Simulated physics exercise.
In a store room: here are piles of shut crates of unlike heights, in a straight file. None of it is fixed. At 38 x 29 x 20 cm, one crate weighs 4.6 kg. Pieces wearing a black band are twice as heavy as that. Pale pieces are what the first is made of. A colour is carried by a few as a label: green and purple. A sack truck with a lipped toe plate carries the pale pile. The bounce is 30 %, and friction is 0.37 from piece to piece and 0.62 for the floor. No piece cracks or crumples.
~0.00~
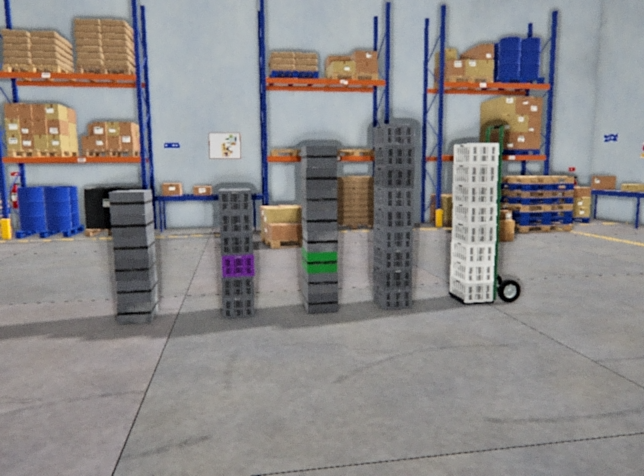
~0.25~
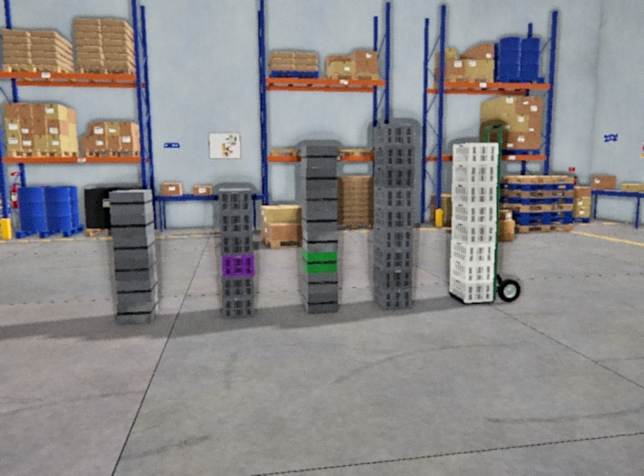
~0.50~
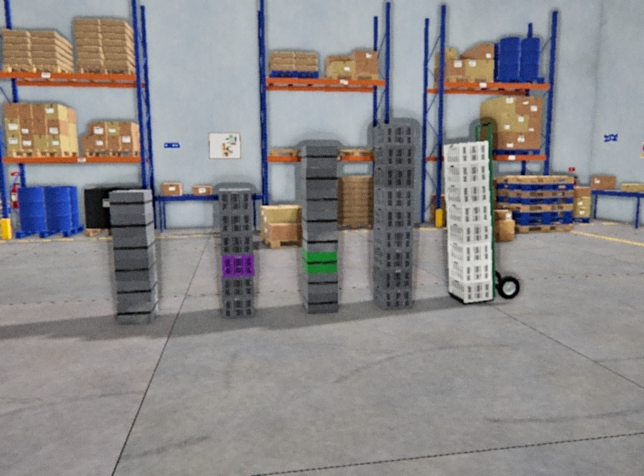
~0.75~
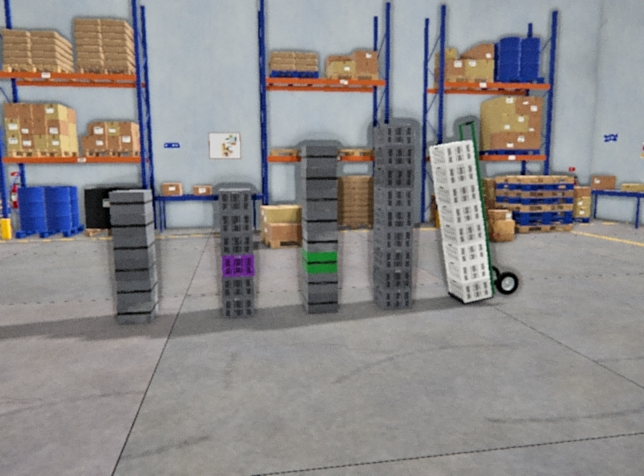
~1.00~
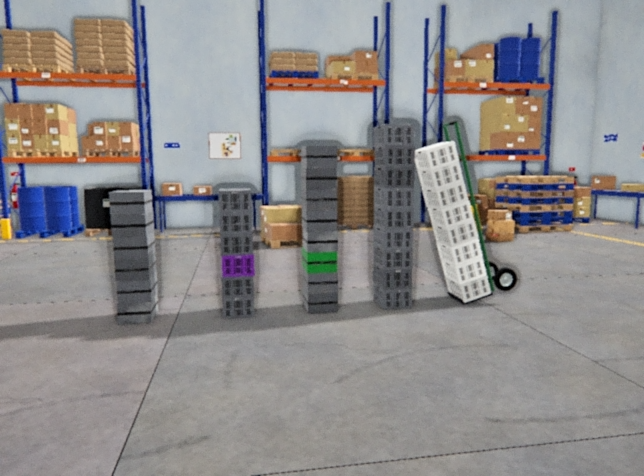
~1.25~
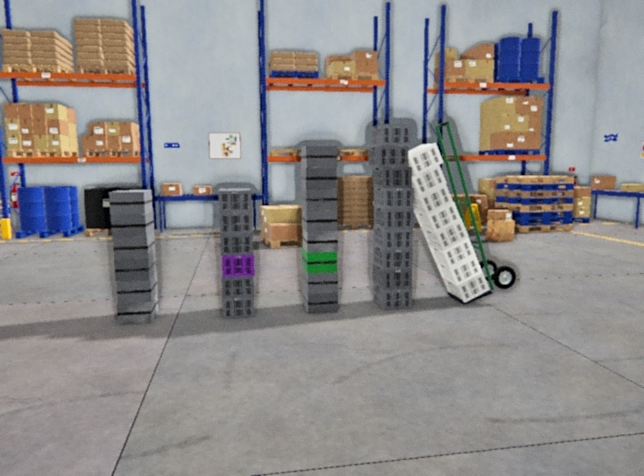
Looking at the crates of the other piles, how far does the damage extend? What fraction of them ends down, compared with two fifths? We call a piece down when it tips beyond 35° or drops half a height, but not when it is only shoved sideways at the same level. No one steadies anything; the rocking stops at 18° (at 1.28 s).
The fraction down is larger than two fifths.
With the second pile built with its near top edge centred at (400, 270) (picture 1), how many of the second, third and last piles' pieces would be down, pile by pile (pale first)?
Counts down - second: 0; third: 0; last: 0.
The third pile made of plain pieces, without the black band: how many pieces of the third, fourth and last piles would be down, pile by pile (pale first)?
Down per pile - third: 7, fourth: 5, last: 5.
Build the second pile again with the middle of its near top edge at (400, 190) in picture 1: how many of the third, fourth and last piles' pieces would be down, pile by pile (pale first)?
Counts down - third: 8; fourth: 6; last: 5.
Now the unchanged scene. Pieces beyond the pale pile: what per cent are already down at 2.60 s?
35 percent by then.
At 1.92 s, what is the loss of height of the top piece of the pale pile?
About 20 cm.
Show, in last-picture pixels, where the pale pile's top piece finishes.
Look for the top piece around pixel (322, 243).
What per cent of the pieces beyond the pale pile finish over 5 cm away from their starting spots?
It works out to 95 percent.
Around 1.92 s, 8 of the pale pile down; none of the 29 other crates down, 10 disturbed.
Around 2.60 s, 8 of the pale pile down; 10 of the 29 other crates down; green crate tipped 23°.
Around 3.14 s, 8 of the pale pile down; 22 of the 29 other crates down; green crate tipped 47°, 30 cm lower; purple crate tipped 35°, 10 cm lower.
Around 3.92 s, 8 of the pale pile down; 27 of the 29 other crates down; green crate tipped 50°, 32 cm lower; purple crate tipped 43°, 29 cm lower.
Finally (5.4 s), 8 of the pale pile down; 27 of the 29 other crates down; purple crate tipped 51°, 31 cm lower; green crate tipped 50°, 32 cm lower. That is 93 per cent. Seen by the last camera, middles, purple crate near (161, 298), green crate near (264, 294).
